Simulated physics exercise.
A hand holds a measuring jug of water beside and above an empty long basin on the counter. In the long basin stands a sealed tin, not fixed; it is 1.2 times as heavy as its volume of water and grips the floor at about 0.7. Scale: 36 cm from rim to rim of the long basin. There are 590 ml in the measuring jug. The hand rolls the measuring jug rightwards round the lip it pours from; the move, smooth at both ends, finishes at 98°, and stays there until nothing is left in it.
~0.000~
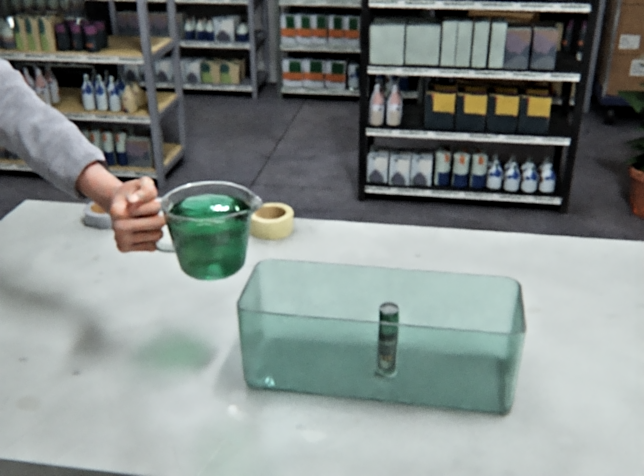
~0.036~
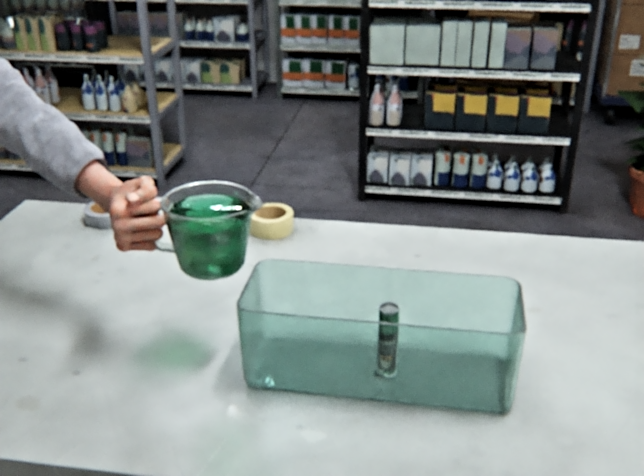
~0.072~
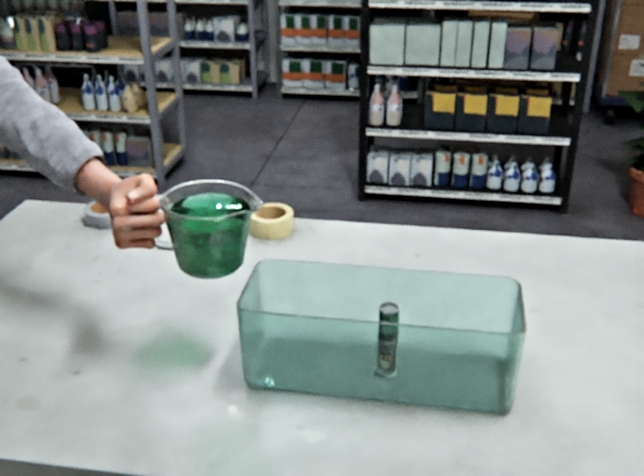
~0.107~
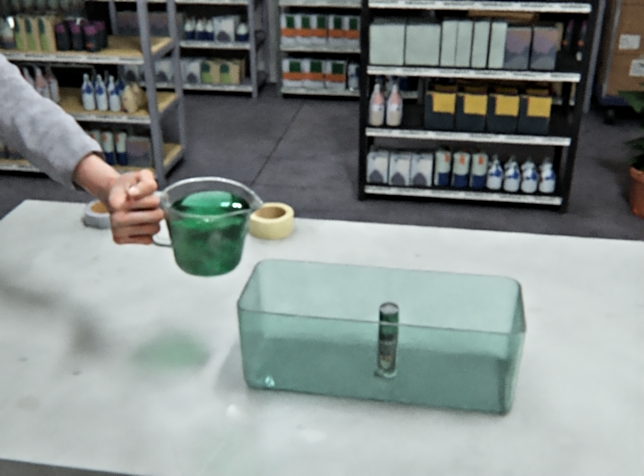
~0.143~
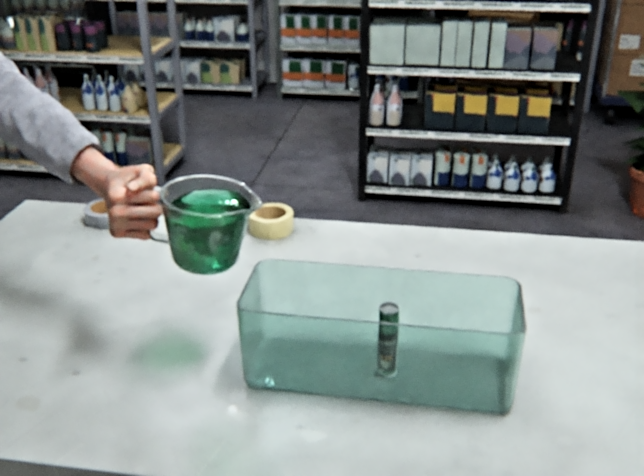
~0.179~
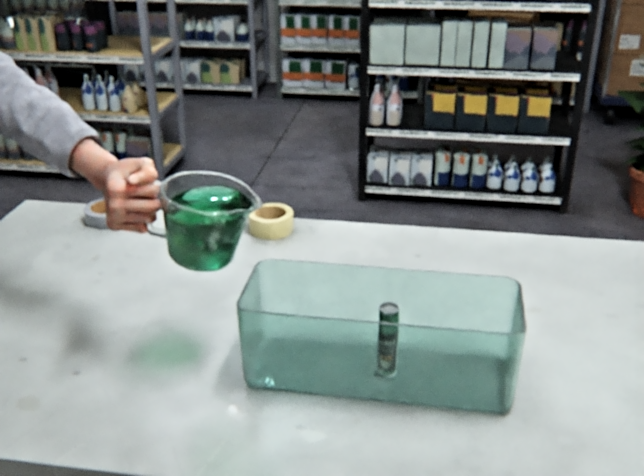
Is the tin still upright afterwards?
The tin stays up.
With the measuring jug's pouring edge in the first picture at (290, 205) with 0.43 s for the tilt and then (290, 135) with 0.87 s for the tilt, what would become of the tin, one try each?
First it topples; then it falls.
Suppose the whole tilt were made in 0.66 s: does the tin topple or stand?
The tin remains upright.
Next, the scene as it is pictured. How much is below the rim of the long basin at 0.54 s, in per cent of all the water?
Some 3 per cent.
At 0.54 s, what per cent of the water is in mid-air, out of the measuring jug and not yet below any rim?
About 22 per cent.
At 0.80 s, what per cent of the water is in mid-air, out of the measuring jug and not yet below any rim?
Near 32 in a hundred.
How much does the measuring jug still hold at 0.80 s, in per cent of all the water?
Some 16 per cent.
Then, 0.54 s in, the tilt is 66° and 74 per cent is still to pour; the tin stands where it began.
Then, 0.80 s in, the tilt is 96° and 16 per cent is still to pour; the tin stands where it began.
Then, 1.07 s in, the tilt is 98° and 1 per cent is still to pour; the tin stands where it began.
Then, 1.37 s in, the tilt is 98° and 0 per cent is still to pour; the tin stands where it began.
Finally, the tin stands where it began.
